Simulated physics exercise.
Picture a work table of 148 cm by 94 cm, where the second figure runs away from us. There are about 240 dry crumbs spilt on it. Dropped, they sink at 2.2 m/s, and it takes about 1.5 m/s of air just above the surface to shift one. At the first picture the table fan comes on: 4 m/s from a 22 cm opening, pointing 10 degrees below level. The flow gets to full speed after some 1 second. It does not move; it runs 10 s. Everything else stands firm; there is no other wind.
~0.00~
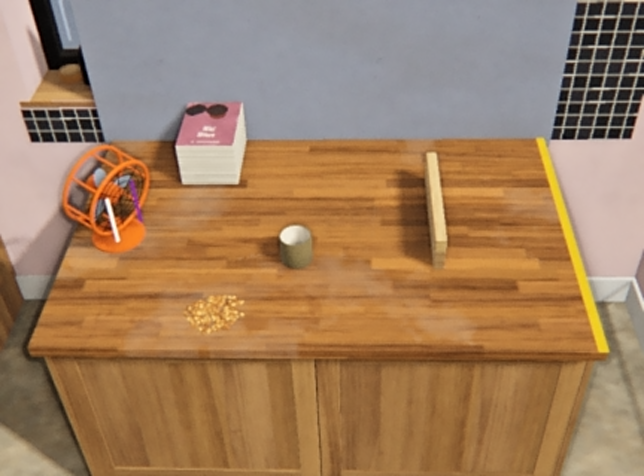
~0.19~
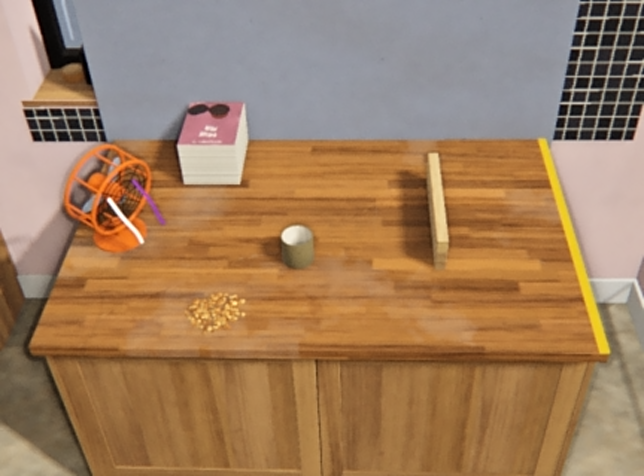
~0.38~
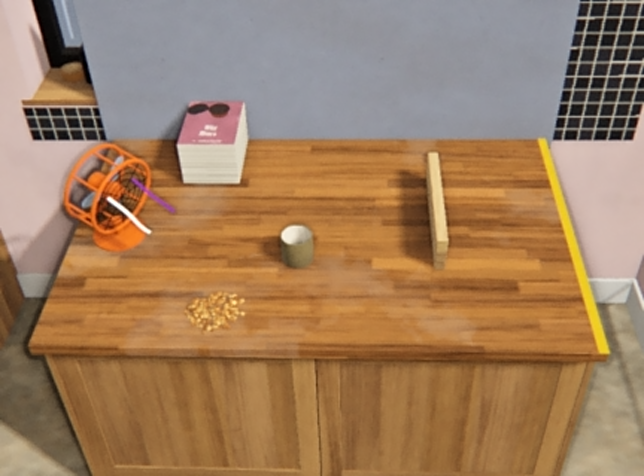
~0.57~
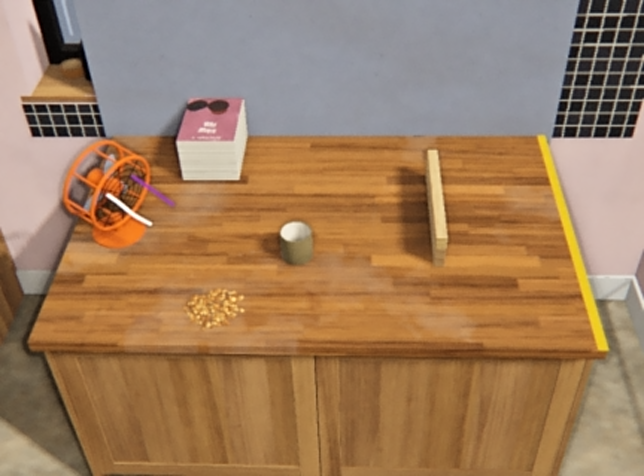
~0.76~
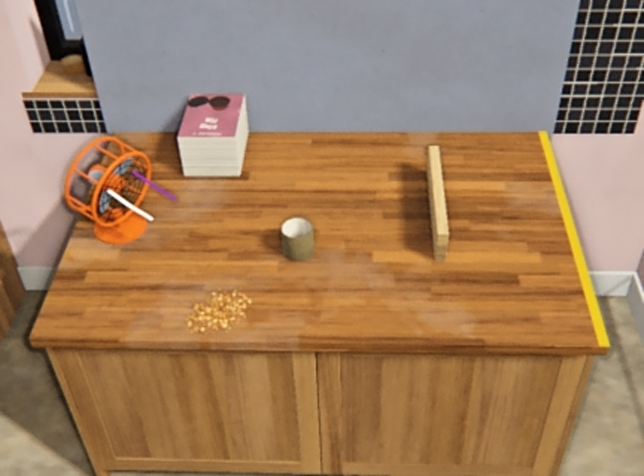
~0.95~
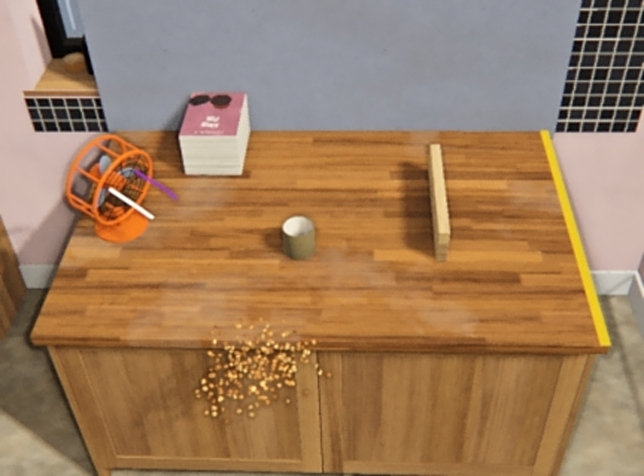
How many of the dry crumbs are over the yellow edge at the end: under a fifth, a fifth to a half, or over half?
The share stays beneath one fifth.
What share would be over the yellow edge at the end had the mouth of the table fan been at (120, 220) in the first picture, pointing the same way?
The share would be near 0 %.
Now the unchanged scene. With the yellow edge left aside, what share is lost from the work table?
The share is about 100 %.
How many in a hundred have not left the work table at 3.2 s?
Around 0 in a hundred.
After 2.0 s, 0 % are over the yellow edge; 100 % have settled or left.
After 3.2 s, 0 % are over the yellow edge; 100 % have settled or left.
After 5.5 s, 0 % are over the yellow edge; 100 % have settled or left.
After 10.0 s, at the end, 0 % are over the yellow edge.
